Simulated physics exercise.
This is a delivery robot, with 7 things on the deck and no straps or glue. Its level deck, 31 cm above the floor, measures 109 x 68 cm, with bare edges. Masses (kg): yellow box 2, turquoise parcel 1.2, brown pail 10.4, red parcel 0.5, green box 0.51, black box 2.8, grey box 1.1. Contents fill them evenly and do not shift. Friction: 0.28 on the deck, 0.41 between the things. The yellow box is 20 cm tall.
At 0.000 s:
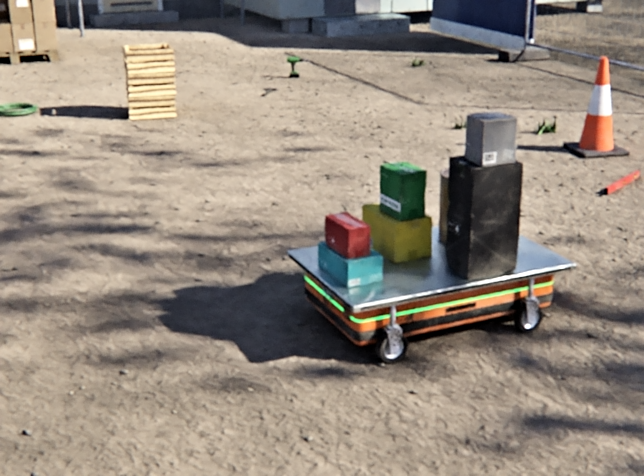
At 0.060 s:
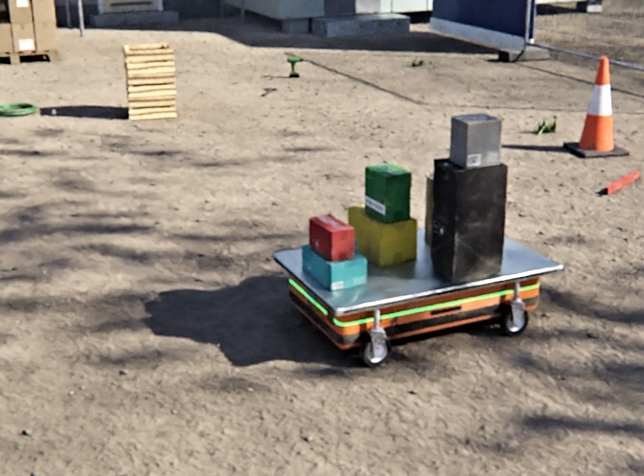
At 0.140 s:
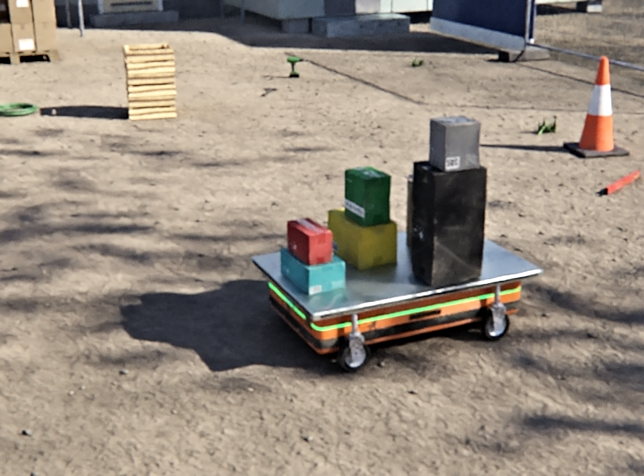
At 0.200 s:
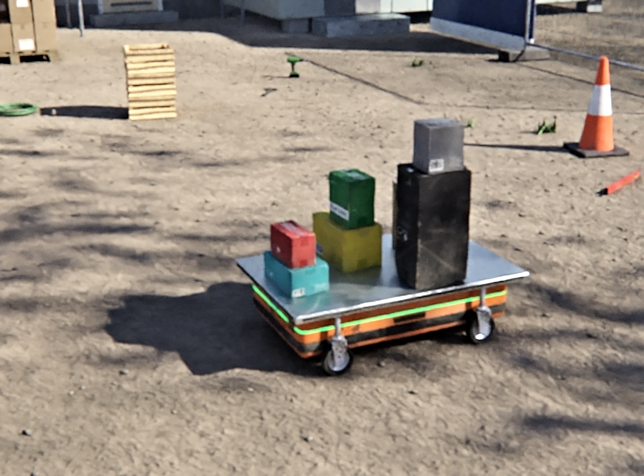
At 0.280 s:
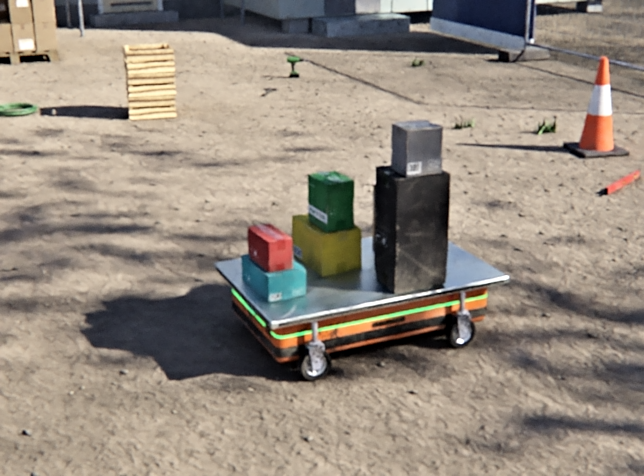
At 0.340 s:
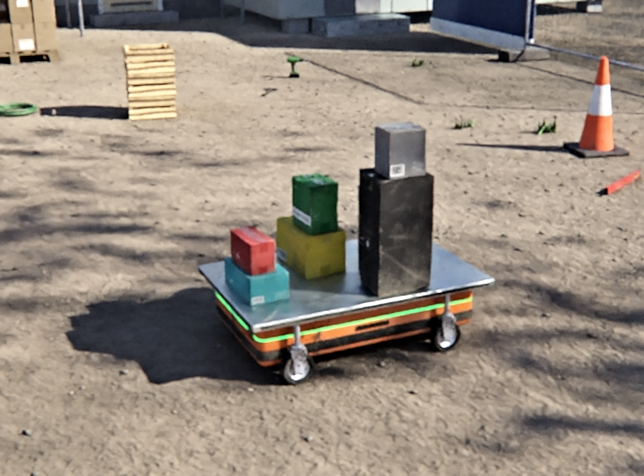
A low robot cart carrying stacked colored boxes rolls slowly left across the dirt ground.
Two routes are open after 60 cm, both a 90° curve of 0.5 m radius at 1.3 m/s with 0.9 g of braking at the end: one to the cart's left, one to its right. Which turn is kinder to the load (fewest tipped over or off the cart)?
Fewer things are lost with the left turn.
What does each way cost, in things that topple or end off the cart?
Left: 5; right: 6.
Turning left. Around 0.84 s, cart 109 cm along, turned 39°; yellow box, turquoise parcel and red parcel now off the cart; green box shifted 27 cm; grey box shifted 12 cm.
Around 1.14 s, cart 148 cm along, turned 82°; brown pail and green box now off the cart; grey box shifted 27 cm; black box shifted 24 cm.
Around 1.44 s, cart 178 cm along, turned 90°; grey box shifted 30 cm; black box shifted 26 cm.
Finally (2.1 s), off the cart, yellow box, turquoise parcel, brown pail, red parcel and green box; not toppled but over 10 cm from the start, black box and grey box. In the last view, yellow box near (123, 420), turquoise parcel near (77, 464).
Turning right instead, yellow box, turquoise parcel, red parcel, green box, black box and grey box tipped over or off the cart, 6 of 7 in all.
